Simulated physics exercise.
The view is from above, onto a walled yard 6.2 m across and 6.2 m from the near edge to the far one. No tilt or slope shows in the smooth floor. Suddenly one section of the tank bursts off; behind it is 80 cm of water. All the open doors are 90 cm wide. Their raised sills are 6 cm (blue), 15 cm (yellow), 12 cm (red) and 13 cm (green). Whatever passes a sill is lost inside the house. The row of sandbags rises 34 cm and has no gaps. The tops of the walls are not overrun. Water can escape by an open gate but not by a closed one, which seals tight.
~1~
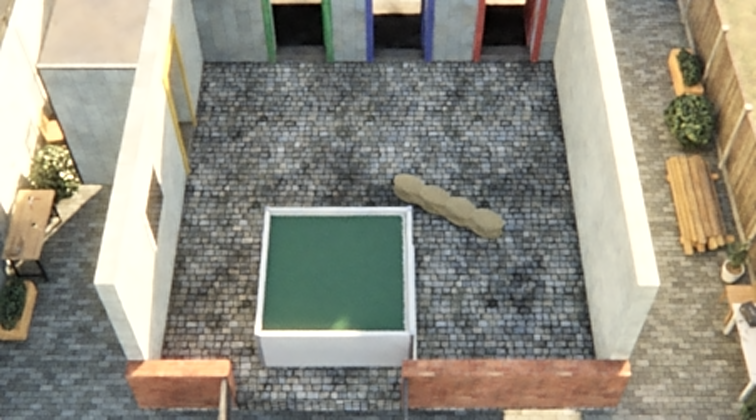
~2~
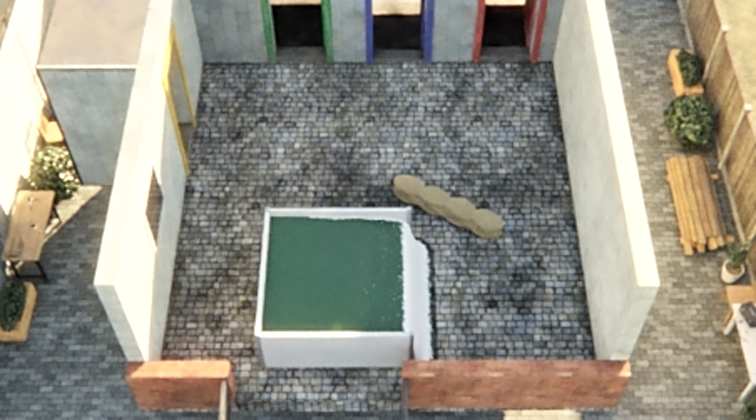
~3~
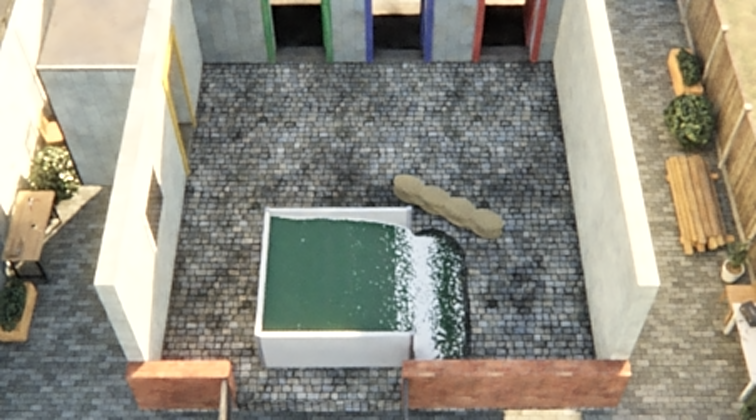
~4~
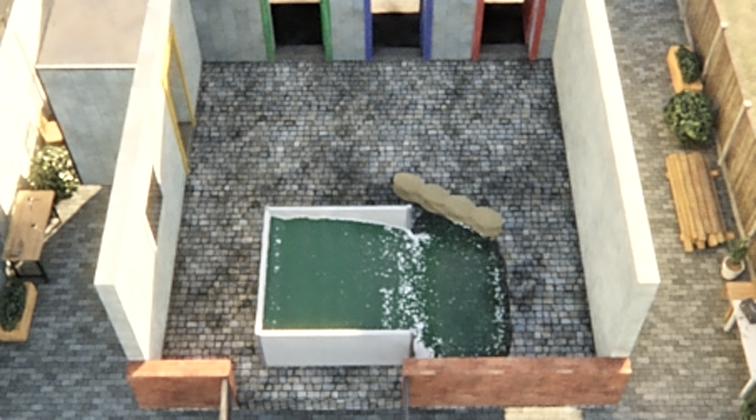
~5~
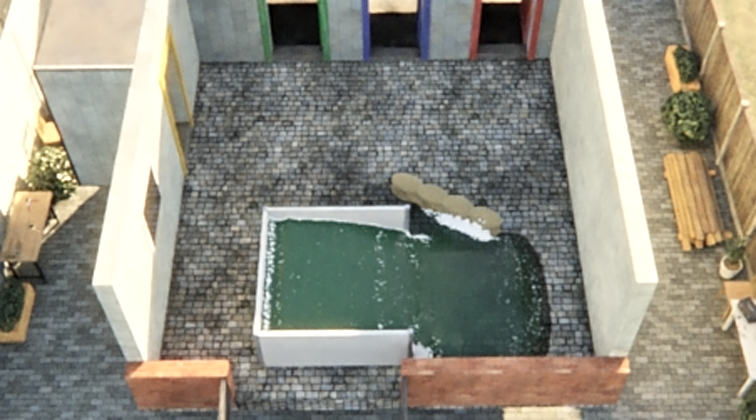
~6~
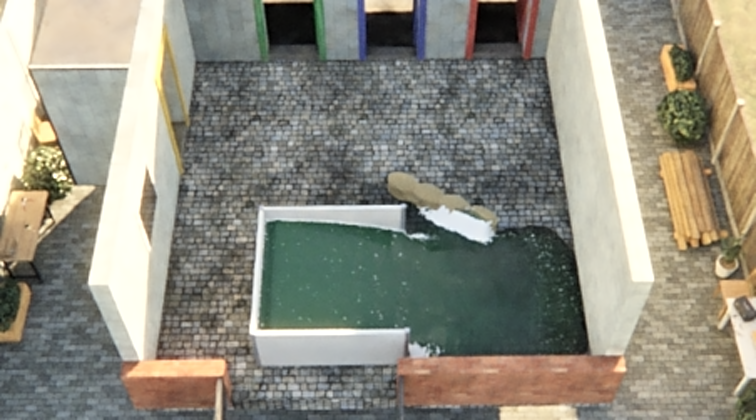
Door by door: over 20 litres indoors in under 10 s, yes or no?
Blue door: Yes, yellow door: No, red door: Yes, green door: No.
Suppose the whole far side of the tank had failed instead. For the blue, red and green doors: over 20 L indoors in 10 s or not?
Log - blue: Threshold topped, red: Threshold not reached, green: Threshold topped.
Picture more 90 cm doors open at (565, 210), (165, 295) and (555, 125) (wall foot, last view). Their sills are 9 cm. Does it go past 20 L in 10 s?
Door 1: Higher; door 2: Lower; door 3: Lower.
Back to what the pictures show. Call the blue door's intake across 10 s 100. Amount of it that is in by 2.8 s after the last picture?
Roughly 0%.
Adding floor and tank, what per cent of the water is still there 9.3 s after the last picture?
About 88 percent of the water remains.
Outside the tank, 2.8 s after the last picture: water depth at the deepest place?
Around 30 centimetres.
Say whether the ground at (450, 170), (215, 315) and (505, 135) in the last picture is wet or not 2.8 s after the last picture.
Listed in turn: Swamped / spared so far / swamped.
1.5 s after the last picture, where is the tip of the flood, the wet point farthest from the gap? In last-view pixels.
Point: Roughly (549, 85) in the last view.
Then, 0.7 s after the last picture water covers 25 % of the floor and is deepest (62 cm) near (567, 368); blue door not reached, yellow door not reached, red door not reached, green door not reached.
Then, 1.5 s after the last picture water covers 35 % of the floor and is deepest (53 cm) near (591, 356); blue door not reached, yellow door not reached, red door not reached, green door not reached.
Then, 2.8 s after the last picture water covers 60 % of the floor and is deepest (30 cm) near (466, 232); blue door 9 cm at the sill, 0 L in, yellow door not reached, red door 27 cm at the sill, 32 L in, green door not reached.
Then, 5.3 s after the last picture water covers 90 % of the floor and is deepest (24 cm) near (192, 96); blue door 8 cm at the sill, 31 L in, yellow door 8 cm at the sill, 0 L in, red door 15 cm at the sill, 151 L in, green door 6 cm at the sill, 0 L in.
Then, 9.3 s after the last picture water covers 95 % of the floor and is deepest (14 cm) near (503, 381); blue door 5 cm at the sill, 36 L in, yellow door 8 cm at the sill, 0 L in, red door 6 cm at the sill, 154 L in, green door 10 cm at the sill, 0 L in.
